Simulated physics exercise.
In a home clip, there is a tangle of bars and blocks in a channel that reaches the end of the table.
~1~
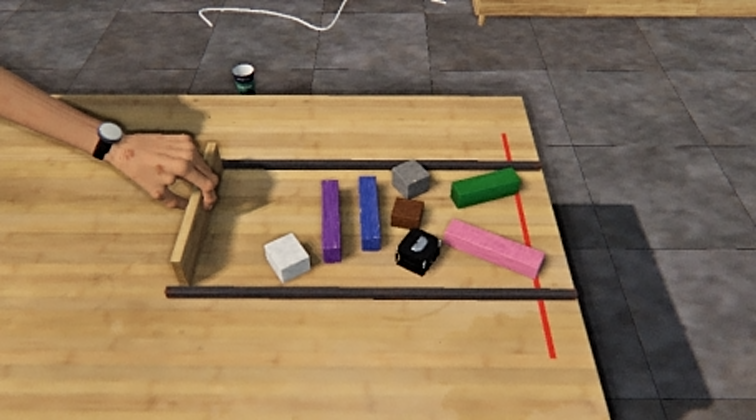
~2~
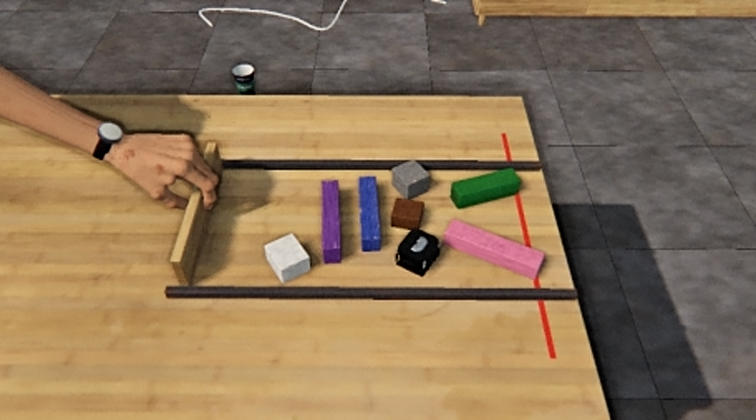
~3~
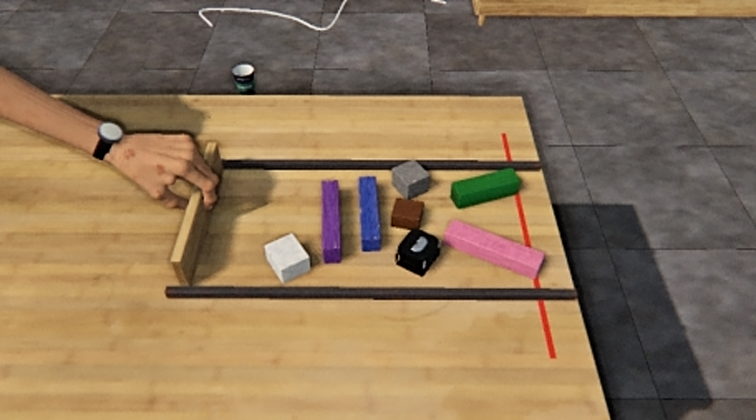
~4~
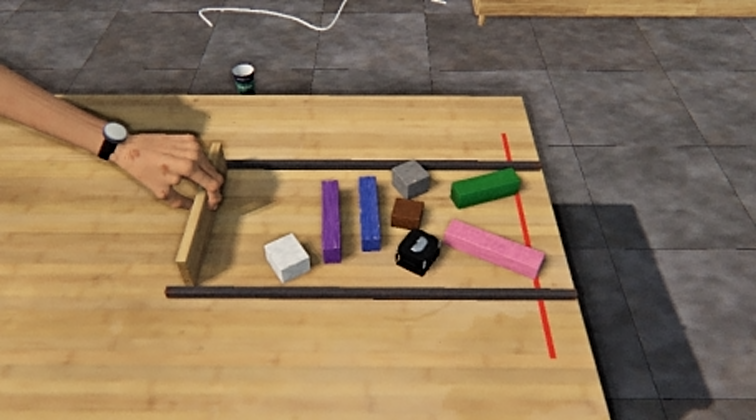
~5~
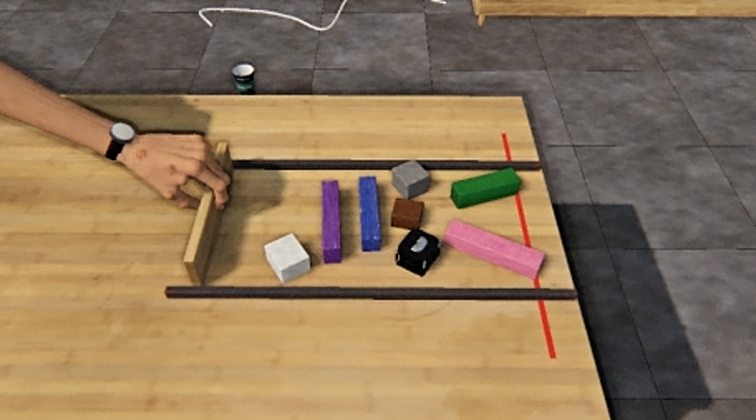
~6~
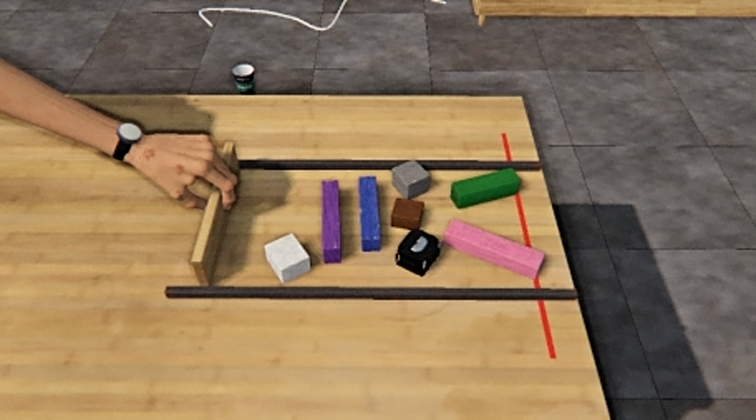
To begin with, a hand wearing a watch holds an upright wooden board between two dark rails, left of scattered coloured bars and blocks, with a red line across the table's right side. The hand then slides the board slightly right toward the white block, while the bars and blocks stay still.
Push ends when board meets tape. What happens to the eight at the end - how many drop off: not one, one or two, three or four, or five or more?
Most likely, upwards of four will tumble down.
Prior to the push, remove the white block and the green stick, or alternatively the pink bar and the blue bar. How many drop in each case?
The first count is 2 and the second is 3.
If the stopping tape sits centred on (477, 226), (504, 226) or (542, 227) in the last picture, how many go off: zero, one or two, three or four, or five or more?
So, tape by tape, it's either one or two, then 3 or 4, then five or more.
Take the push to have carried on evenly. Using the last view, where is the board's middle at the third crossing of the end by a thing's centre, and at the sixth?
About (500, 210) and about (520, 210).
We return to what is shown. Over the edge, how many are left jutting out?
Counting them gives 1.
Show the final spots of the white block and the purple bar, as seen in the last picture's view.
Answer: First (552, 268), after that (550, 220).
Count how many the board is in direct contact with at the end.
2 touch it.
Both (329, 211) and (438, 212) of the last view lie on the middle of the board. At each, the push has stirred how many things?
So far 3, and 8 at the second.
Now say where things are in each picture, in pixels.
In the first frame, green stick (485, 188); pink bar (493, 248); black case (418, 252); board (200, 210); tape (524, 226).
In the second frame, pink bar (493, 249); white block (288, 258).
In the third frame, black case (418, 252); board (200, 210).
In the fourth frame, green stick (485, 188); brown block (407, 214).
In the fifth frame, pink bar (493, 249); grey block (411, 180).
In the sixth frame, green stick (485, 188); pink bar (493, 249); black case (418, 252); board (219, 210); tape (524, 226).
Soon after, none off yet; green stick at rest near (485, 188); pink bar at rest near (493, 249); black case at rest near (419, 253).
At rest, the number that fall off is five or more; fallen, blue bar, brown block, grey block, black case, pink bar and green stick.
